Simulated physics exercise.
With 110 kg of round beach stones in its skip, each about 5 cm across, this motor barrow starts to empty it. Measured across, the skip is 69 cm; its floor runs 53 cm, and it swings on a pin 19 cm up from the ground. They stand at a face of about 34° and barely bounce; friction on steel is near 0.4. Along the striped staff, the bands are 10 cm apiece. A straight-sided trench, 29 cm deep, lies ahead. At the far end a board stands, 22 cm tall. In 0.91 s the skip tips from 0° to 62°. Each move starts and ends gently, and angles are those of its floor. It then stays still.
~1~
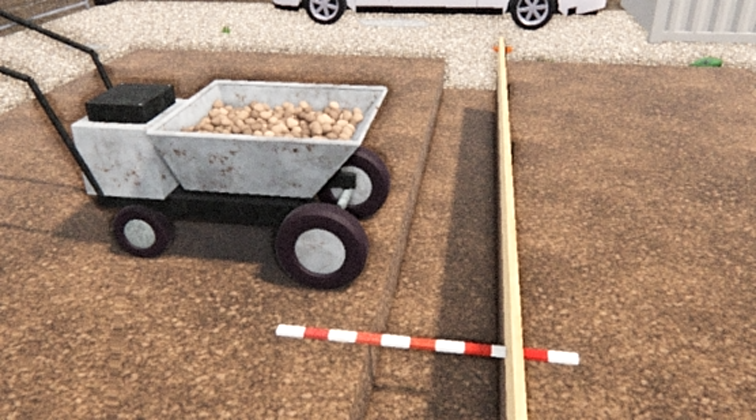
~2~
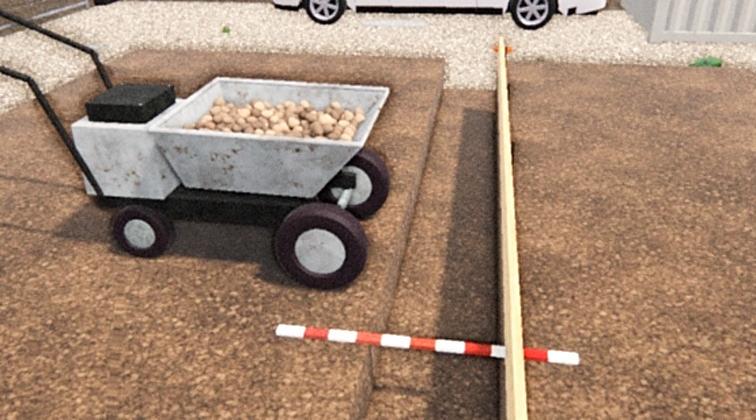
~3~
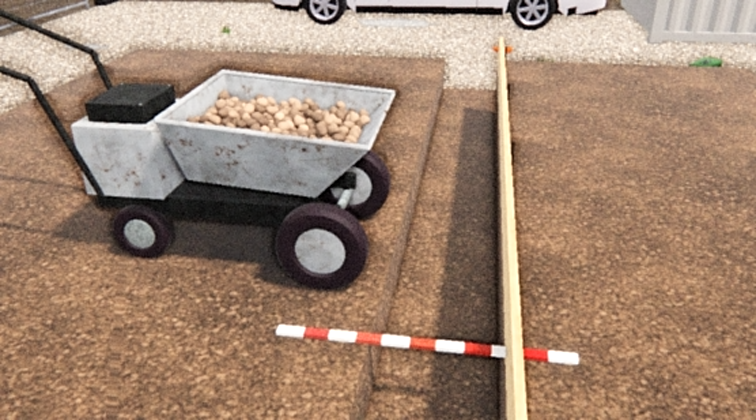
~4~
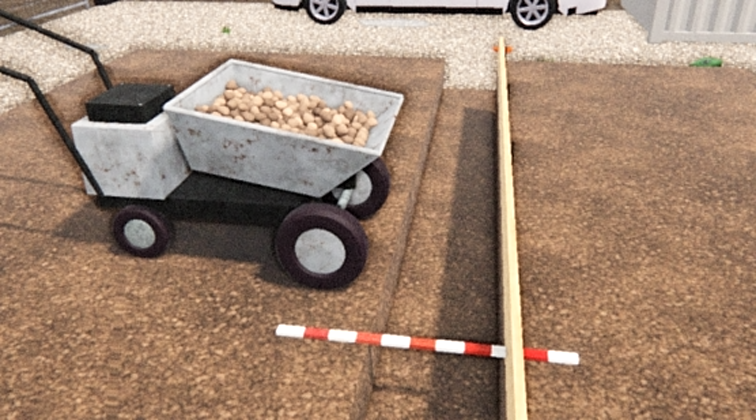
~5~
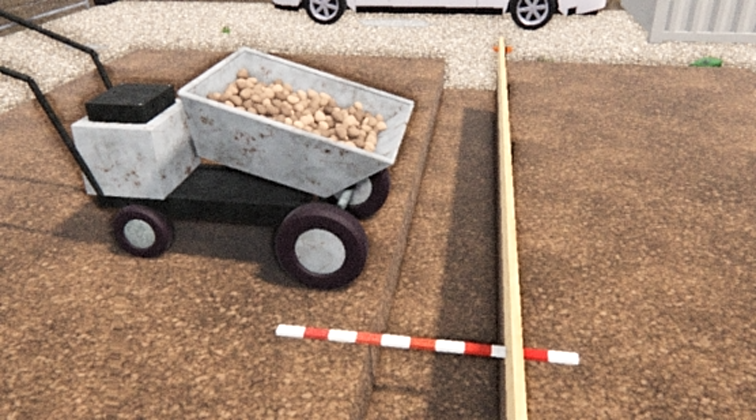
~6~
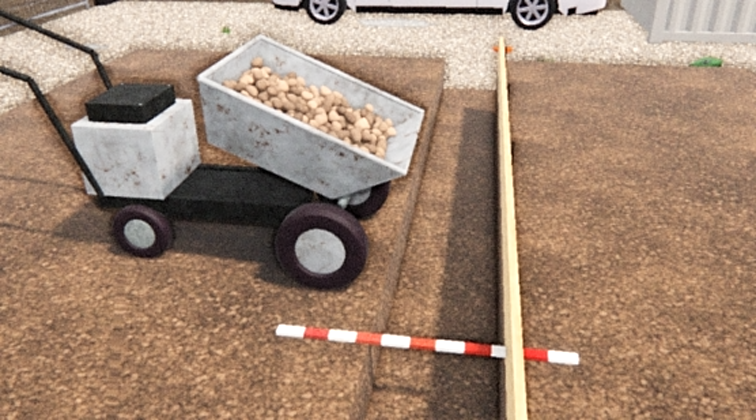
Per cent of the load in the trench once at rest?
About 91 %.
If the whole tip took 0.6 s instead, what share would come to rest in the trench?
Roughly 85 per cent would.
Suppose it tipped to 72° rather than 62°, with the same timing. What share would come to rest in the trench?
In that case some 95 per cent.
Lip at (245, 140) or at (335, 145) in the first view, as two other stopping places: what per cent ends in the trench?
I'd expect close to 85 per cent at the first and 100 per cent at the second.
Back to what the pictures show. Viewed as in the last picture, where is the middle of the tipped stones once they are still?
Somewhere near pixel (467, 300).
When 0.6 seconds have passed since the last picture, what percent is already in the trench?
25 per cent or so by then.
Then, 0.3 s after the last picture the floor is at 52°, 100 % in the skip; the foremost stones are at (428, 192).
Then, 0.6 s after the last picture the floor is at 62°, 76 % in the skip, 23 % in the trench, 1 % past the trench; the foremost stones are at (512, 224).
Then, 1.0 s after the last picture the floor is at 62°, 33 % in the skip, 58 % in the trench, 9 % past the trench; the foremost stones are at (614, 256).
Then, 2.9 s after the last picture the floor is at 62°, 0 % in the skip, 91 % in the trench, 9 % past the trench; the foremost stones are at (698, 263).
